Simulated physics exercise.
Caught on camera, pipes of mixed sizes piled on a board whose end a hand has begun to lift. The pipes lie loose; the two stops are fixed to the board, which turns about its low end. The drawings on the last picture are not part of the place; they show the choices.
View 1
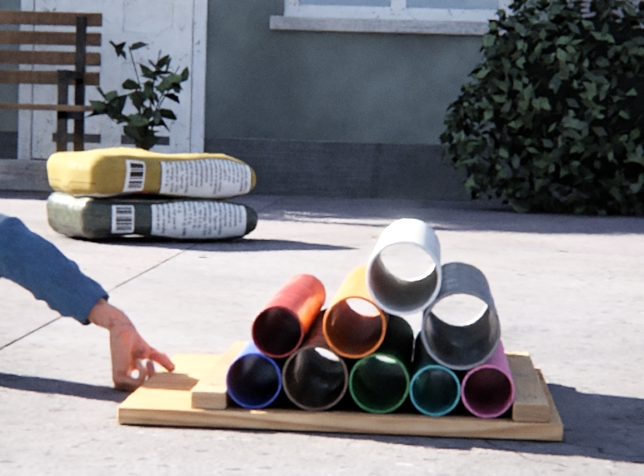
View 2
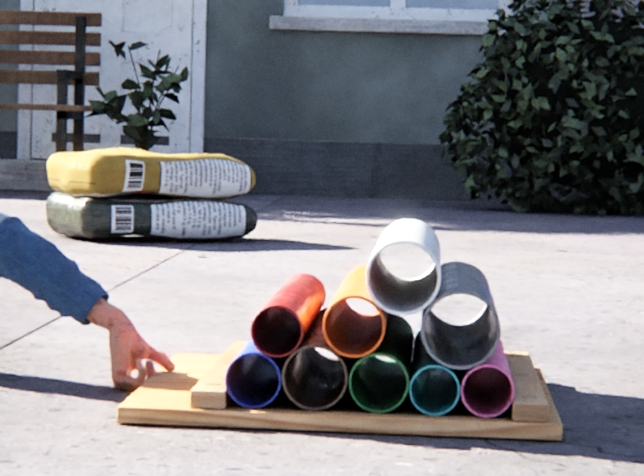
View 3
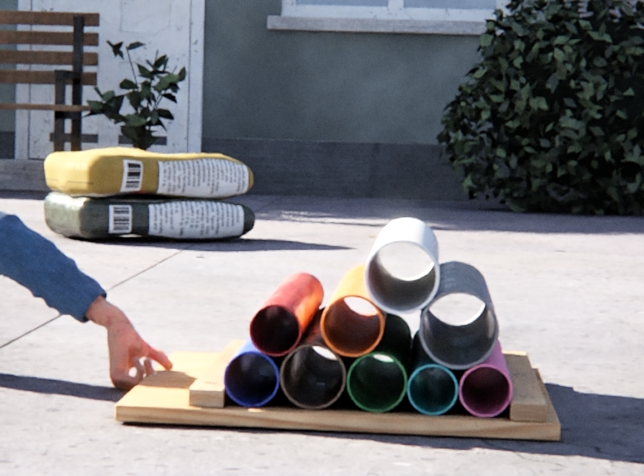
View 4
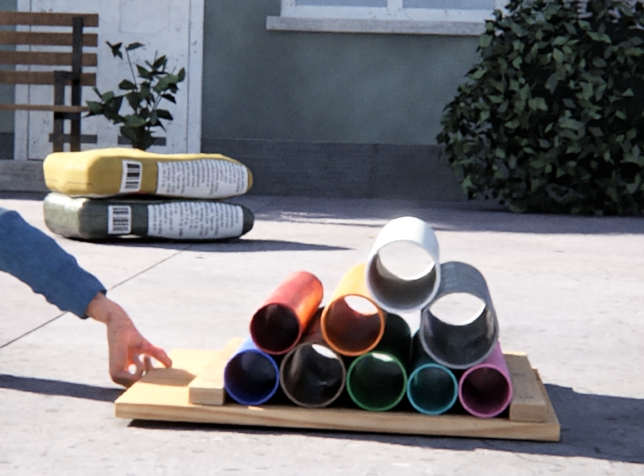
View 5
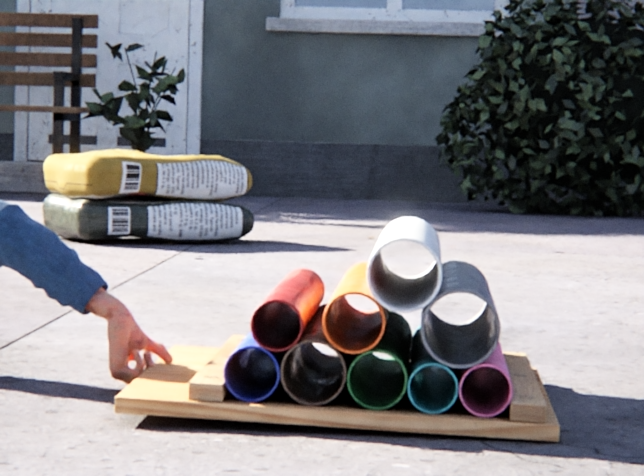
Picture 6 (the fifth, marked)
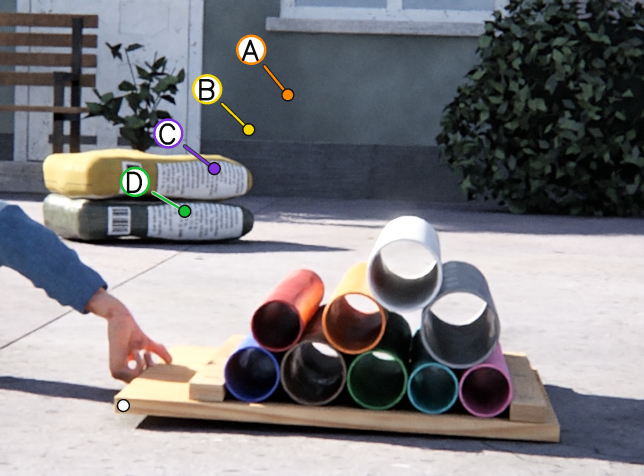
A hand at the left end of a wooden board lifts that end slightly off the pavement, while the loose pile of colourful pipes on it, topped by a white one, shows almost no shift in arrangement.
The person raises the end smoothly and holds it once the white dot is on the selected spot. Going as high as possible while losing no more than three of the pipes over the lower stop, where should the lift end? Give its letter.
The last mark within the limit is C.
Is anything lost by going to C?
Yes.
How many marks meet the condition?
Two of the four.
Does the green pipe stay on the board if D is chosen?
Yes.
On the marked copy, A at (288, 95); B at (249, 129); C at (214, 169); D at (185, 211); the white dot at (124, 405).
Taking C. A third of the way, board at 20°.
Two thirds of the way, board at 36°.
When it is over, board at 36°, three over the low batten (grey, orange, white).
As for the rest, A nine over the low batten; B nine over the low batten; D three over the low batten (grey, orange, white).
